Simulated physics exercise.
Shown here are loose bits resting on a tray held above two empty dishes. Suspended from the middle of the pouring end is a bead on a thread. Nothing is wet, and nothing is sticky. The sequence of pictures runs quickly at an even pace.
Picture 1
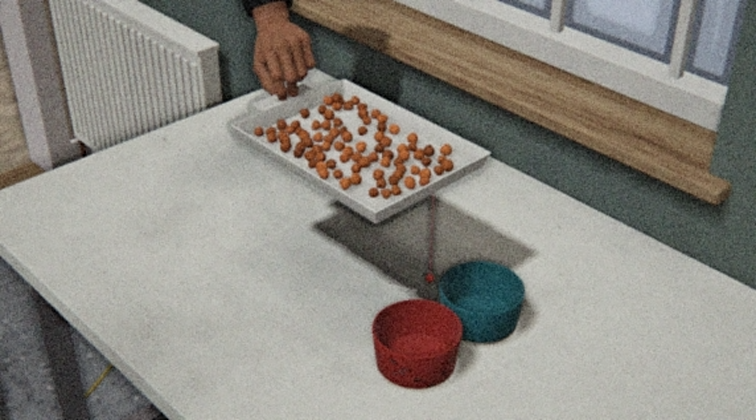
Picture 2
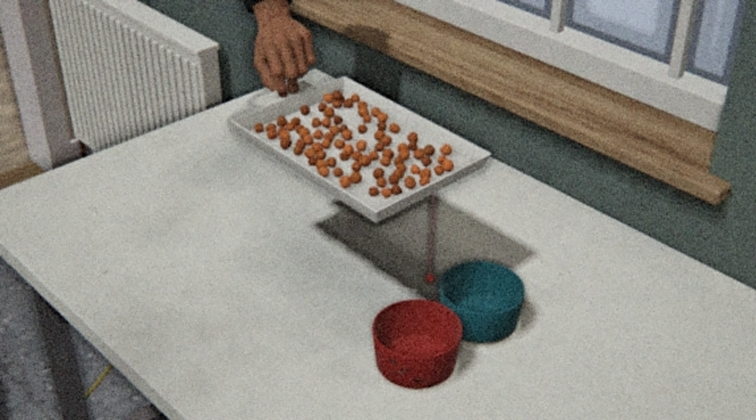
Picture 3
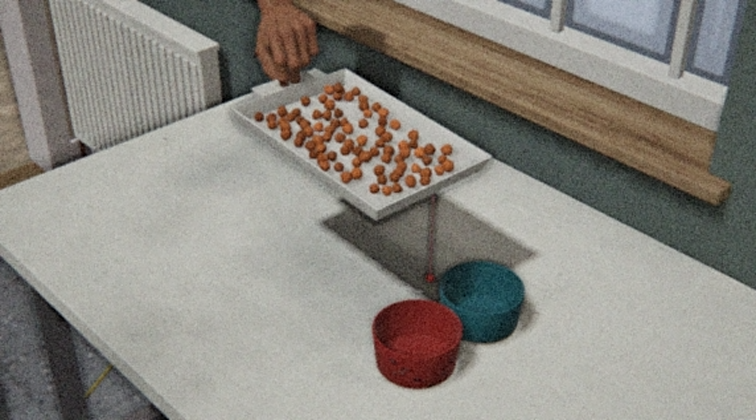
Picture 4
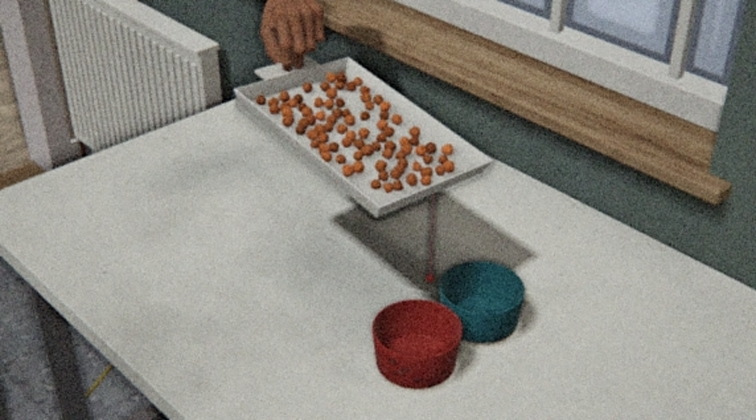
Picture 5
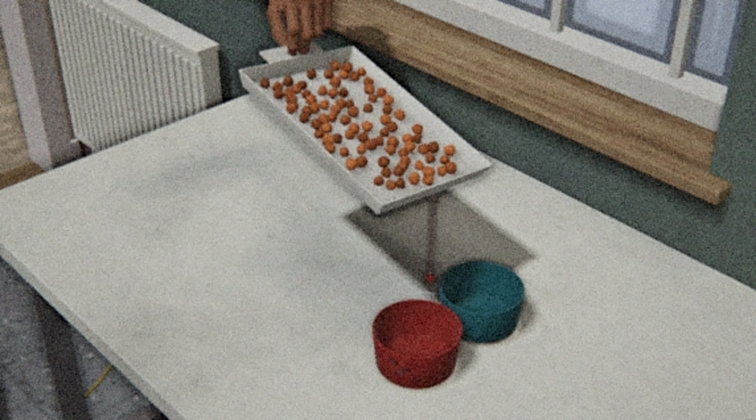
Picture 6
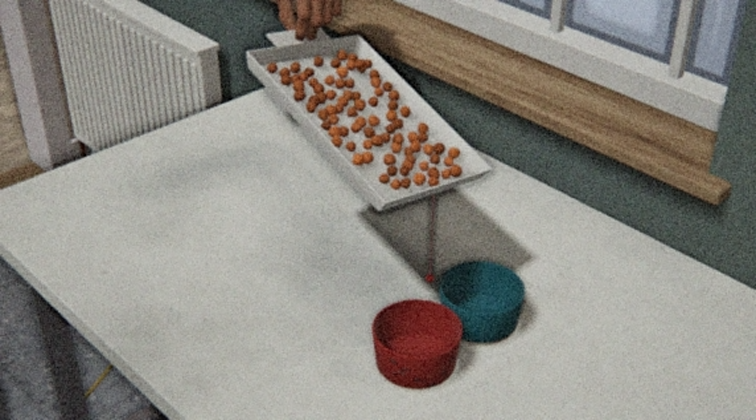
White tray of small orange-brown pieces tilting steadily as a hand raises its far end above a red and a teal dish.
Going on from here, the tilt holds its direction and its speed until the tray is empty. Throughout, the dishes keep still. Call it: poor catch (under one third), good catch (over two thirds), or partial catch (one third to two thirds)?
Partial catch.
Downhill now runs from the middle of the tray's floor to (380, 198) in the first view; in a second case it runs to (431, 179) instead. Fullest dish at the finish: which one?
First try, the dish at left; second try, the dish at right.
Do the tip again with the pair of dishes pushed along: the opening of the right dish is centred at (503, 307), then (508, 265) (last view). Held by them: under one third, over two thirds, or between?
Initially under a third, afterwards more than two thirds.
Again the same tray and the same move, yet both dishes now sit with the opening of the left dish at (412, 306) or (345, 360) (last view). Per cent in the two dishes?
The first try yields 80% and the second yields 0%.
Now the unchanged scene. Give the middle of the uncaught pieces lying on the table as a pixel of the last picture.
Roughly at (513, 281).
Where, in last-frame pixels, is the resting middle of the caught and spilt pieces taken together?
(492, 306).
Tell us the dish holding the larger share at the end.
It turns out to be the right.
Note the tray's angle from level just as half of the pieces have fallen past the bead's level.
About 105 degrees.
Soon, tray tipped steeply; all on the tray.
A while on, tray tipped past a quarter turn; a small part on the tray; about a third in the right dish; about a quarter outside both; about a quarter in the air.
Towards the end, tray tipped past a quarter turn; about half in the right dish; about half outside both.
Finally, tray tipped past a quarter turn; none in the left dish; about half in the right dish; about half outside both.
